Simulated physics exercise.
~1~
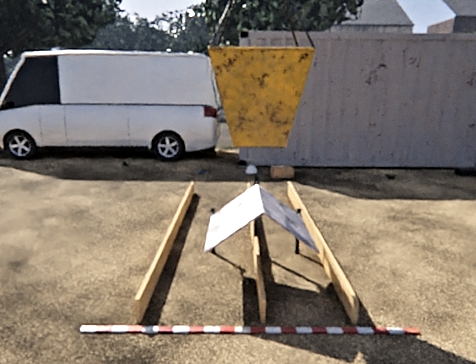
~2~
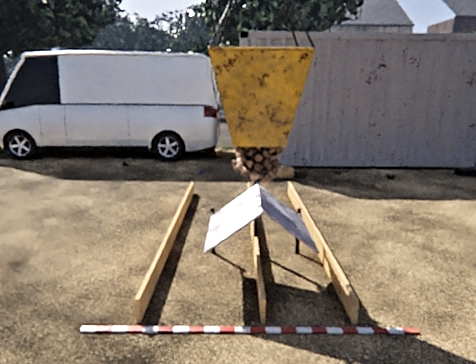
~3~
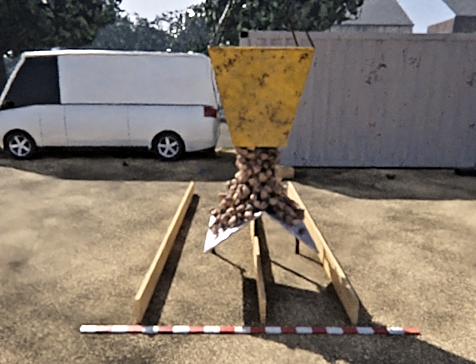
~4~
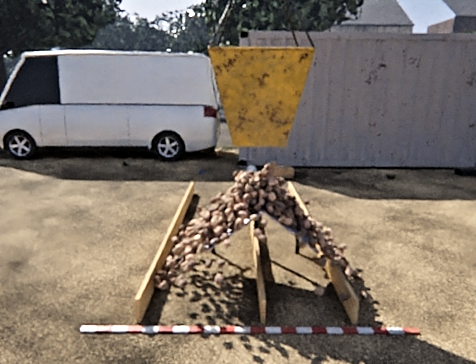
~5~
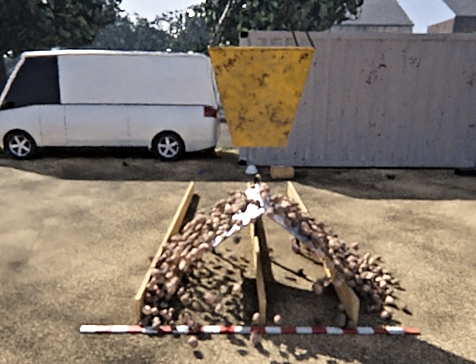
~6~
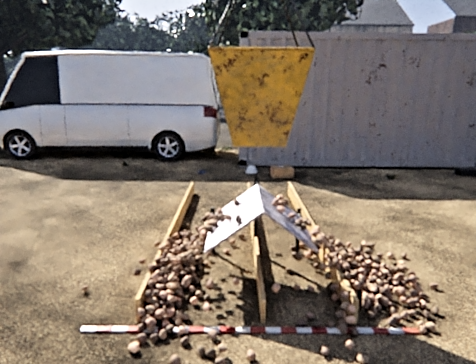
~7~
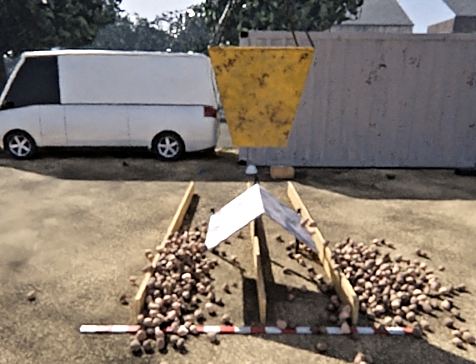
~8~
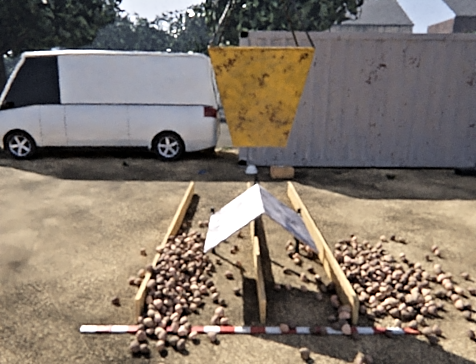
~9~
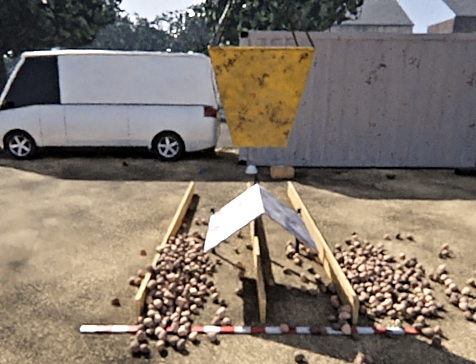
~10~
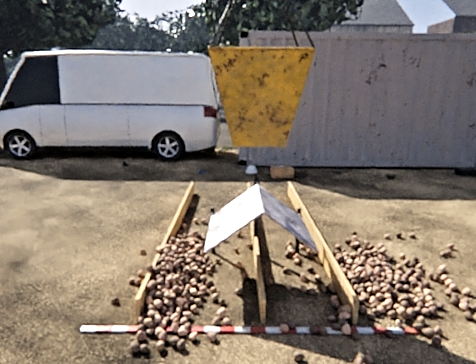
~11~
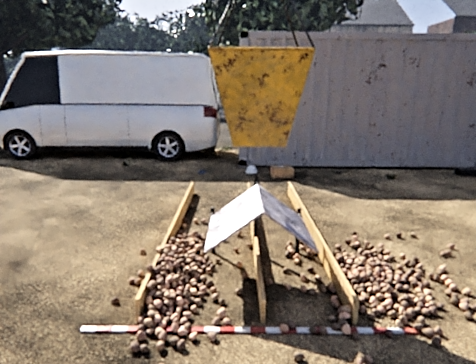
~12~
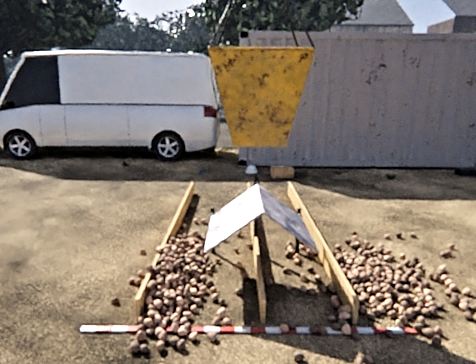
Rounded stones dropped from the bottom of a hanging yellow skip onto a peaked steel slope and slid down both sides between wooden planks, settling mostly in the left bay, with many beyond the right plank and few in the right bay.
